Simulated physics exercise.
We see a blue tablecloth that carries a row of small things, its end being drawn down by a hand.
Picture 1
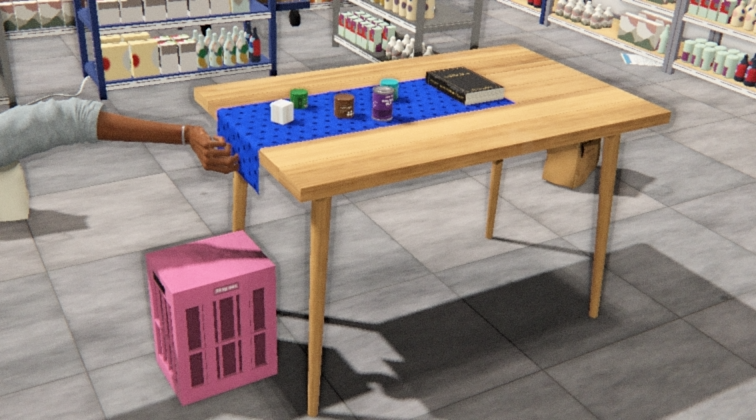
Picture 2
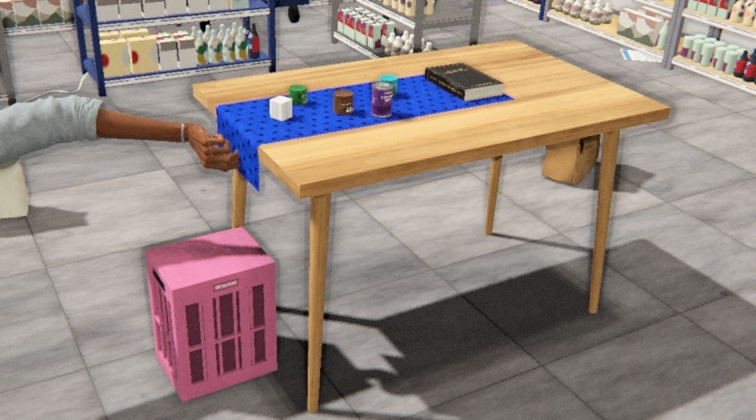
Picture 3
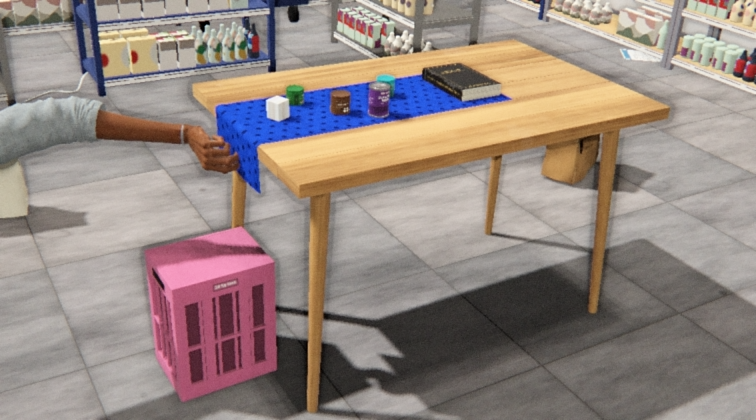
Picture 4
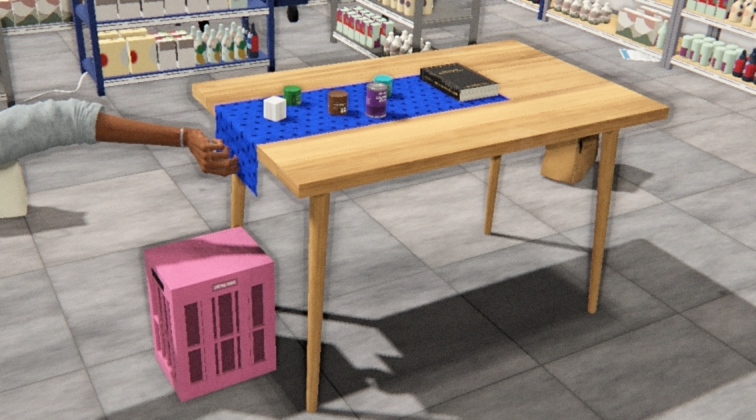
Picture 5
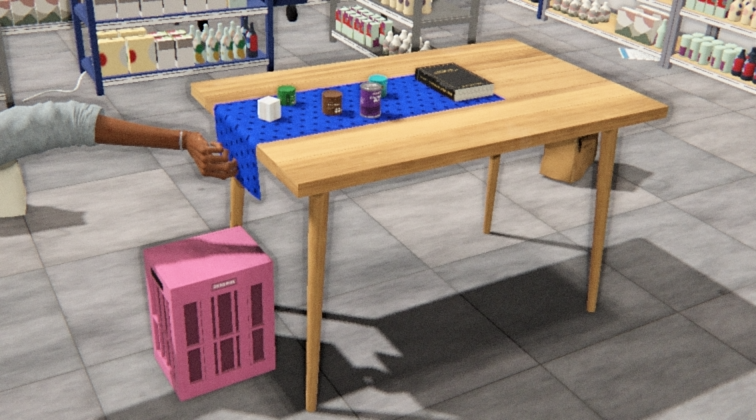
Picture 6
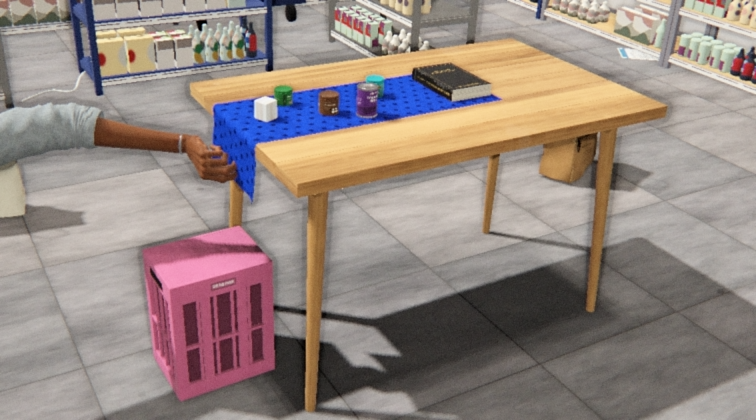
In the video, a hand at the left grips the end of a blue cloth on a wooden table and pulls it slightly, as the white cube, small containers and black book on it shift slowly left above a pink crate.
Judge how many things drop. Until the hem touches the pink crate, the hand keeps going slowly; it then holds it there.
The number still up top goes down by two, if you watch closely.
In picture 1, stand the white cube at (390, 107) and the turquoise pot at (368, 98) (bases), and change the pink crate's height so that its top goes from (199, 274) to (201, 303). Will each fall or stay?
As for the white cube, it stays in place; as for the turquoise pot, it stays in place.
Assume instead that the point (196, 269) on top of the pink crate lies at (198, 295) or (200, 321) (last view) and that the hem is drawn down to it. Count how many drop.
Then 3 and 4.
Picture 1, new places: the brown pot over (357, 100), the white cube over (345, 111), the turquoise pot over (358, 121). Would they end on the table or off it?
Brown pot: Still on; white cube: Still on; turquoise pot: Still on.
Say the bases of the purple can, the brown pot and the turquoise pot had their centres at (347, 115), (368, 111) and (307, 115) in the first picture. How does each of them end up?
Purple can: Still up. Brown pot: Still up. Turquoise pot: Gone off.
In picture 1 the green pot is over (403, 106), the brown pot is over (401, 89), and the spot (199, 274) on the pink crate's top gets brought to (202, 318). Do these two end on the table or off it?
In the end the green pot is still on top and the brown pot is still on top.
Early on, hem near (236, 205); all still up.
Midway, hem near (236, 237); white cube gone.
Near the end, hem on the crate; white cube and green pot gone.
Finally, hem on the crate; white cube and green pot gone. Over the edge go two.
